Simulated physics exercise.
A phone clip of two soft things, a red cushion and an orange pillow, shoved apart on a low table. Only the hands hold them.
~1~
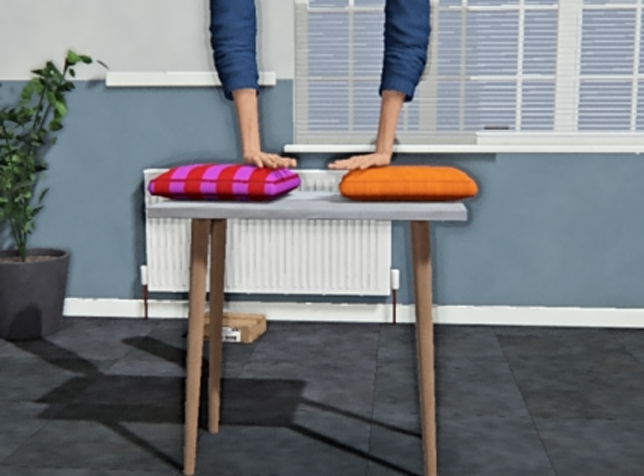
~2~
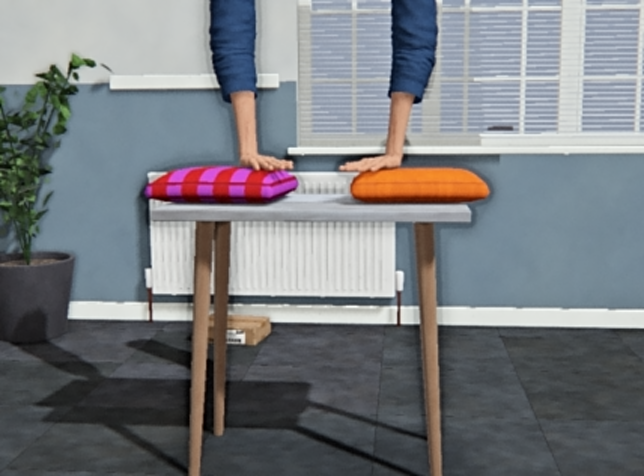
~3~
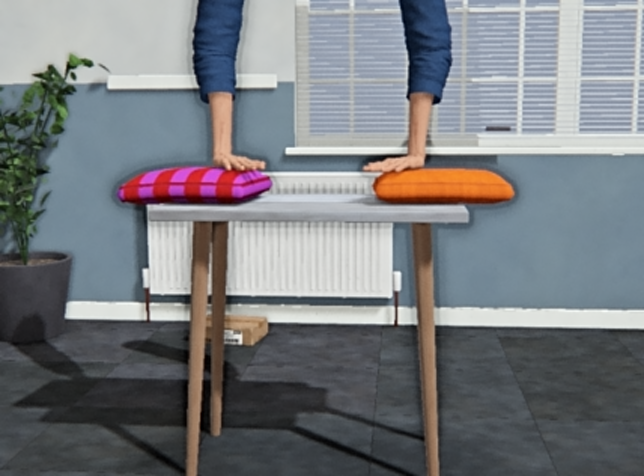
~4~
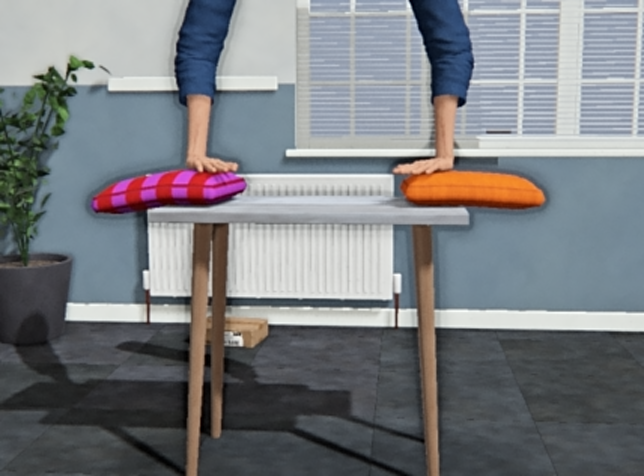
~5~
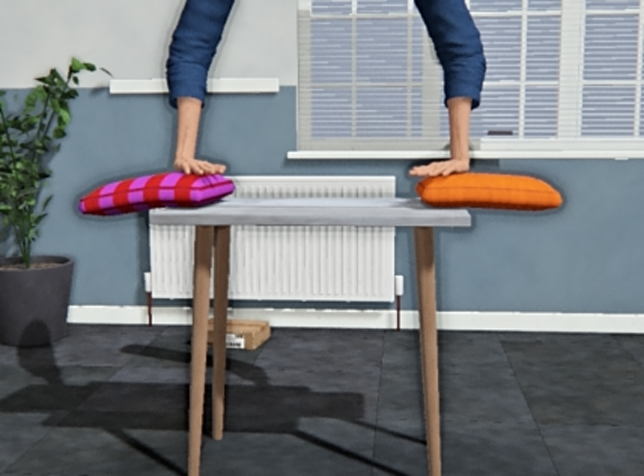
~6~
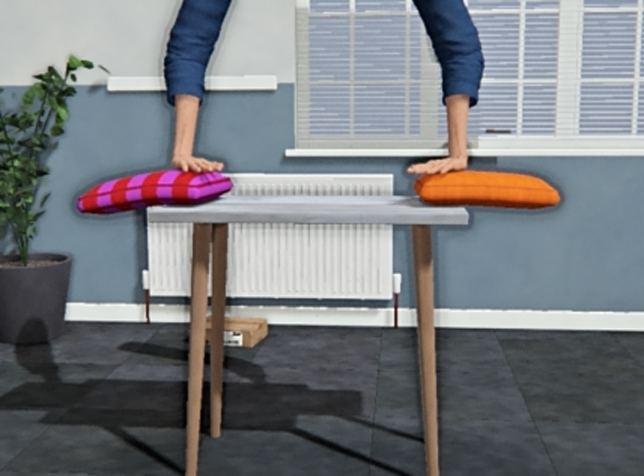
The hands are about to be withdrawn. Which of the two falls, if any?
Outcome: The red cushion goes down, the orange pillow slumps off the end.
Then, 0.42 s later than the last view, cushion falling near (147, 261); pillow falling near (496, 288).
Then, 0.70 s later than the last view, cushion on the floor near (131, 433); pillow on the floor near (523, 439).
Finally, cushion on the floor near (90, 430); pillow on the floor near (540, 448). The red cushion slumps off the end and the orange pillow tips over and falls.
